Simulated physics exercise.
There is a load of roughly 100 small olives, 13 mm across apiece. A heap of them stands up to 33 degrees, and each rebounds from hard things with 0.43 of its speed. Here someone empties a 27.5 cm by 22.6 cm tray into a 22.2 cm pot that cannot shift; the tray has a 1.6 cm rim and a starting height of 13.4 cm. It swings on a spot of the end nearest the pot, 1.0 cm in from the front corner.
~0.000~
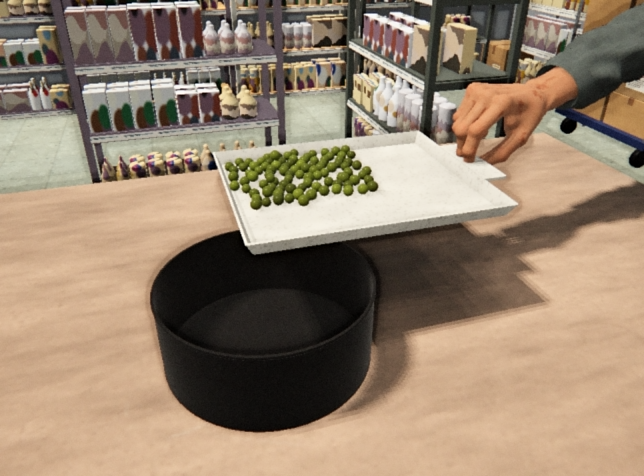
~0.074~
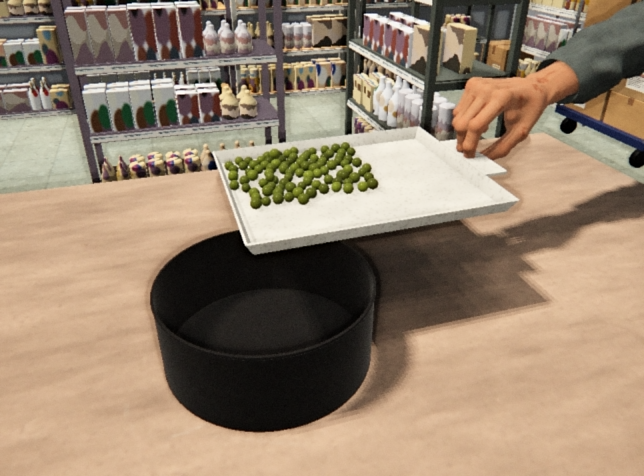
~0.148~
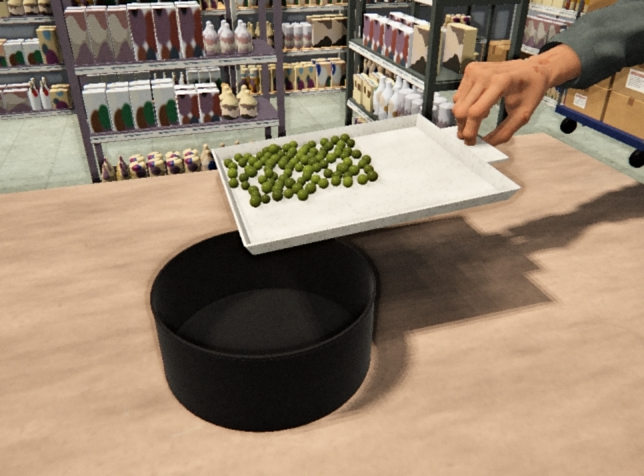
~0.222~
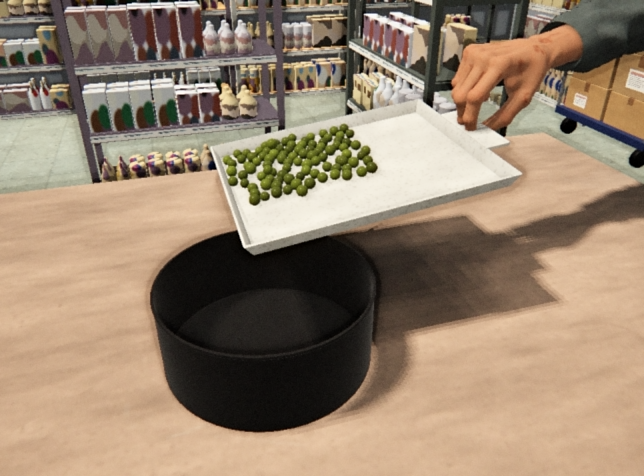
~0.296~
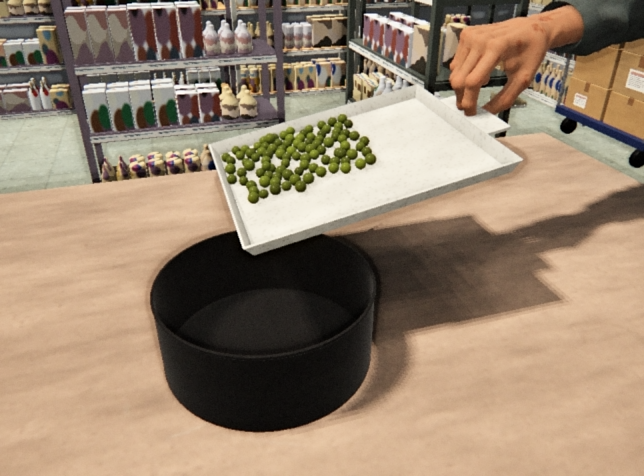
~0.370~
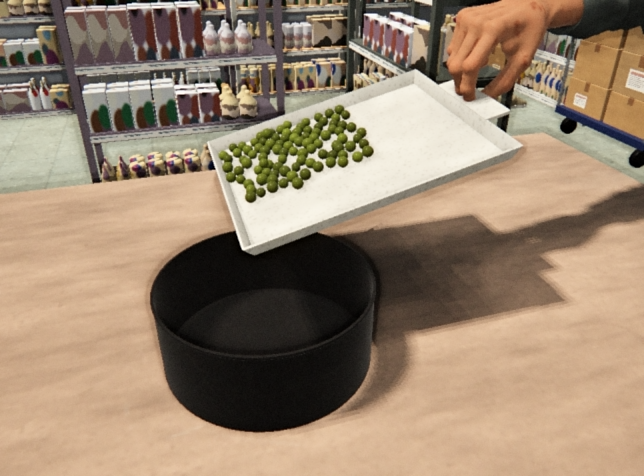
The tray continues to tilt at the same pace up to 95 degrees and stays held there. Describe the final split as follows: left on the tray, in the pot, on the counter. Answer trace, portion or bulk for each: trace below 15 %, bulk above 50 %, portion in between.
Tray: Trace. Pot: Bulk. Counter: Portion.
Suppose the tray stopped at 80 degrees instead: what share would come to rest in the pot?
Around 65 in a hundred.
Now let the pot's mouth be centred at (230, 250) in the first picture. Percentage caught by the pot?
Something like 95 per cent would settle in it.
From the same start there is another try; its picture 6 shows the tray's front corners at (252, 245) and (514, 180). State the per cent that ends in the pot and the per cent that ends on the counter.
Split: Pot = 100, counter = 0.
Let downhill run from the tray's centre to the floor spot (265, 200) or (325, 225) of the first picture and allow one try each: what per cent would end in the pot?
I'd put it at roughly 30 per cent for the first tilt and roughly 100 per cent for the second.
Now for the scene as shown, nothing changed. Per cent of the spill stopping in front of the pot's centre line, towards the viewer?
I'd put it at around 0 per cent.
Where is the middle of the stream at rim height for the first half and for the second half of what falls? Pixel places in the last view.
I'd mark about (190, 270) for the first half and about (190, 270) for the second.
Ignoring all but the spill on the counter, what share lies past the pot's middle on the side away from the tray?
About 100 %.
Then, at 1.13 s, tilt 52 degrees; the tray holds 100 %, the pot 0 %.
After 1.64 s, tilt 77 degrees; the tray holds 80 %, the pot 0 %.
After 2.21 s, tilt 95 degrees; the tray holds 0 %, the pot 65 %.
By 2.7 s all is still; tray 0 %, pot 65 %, counter 35 %.
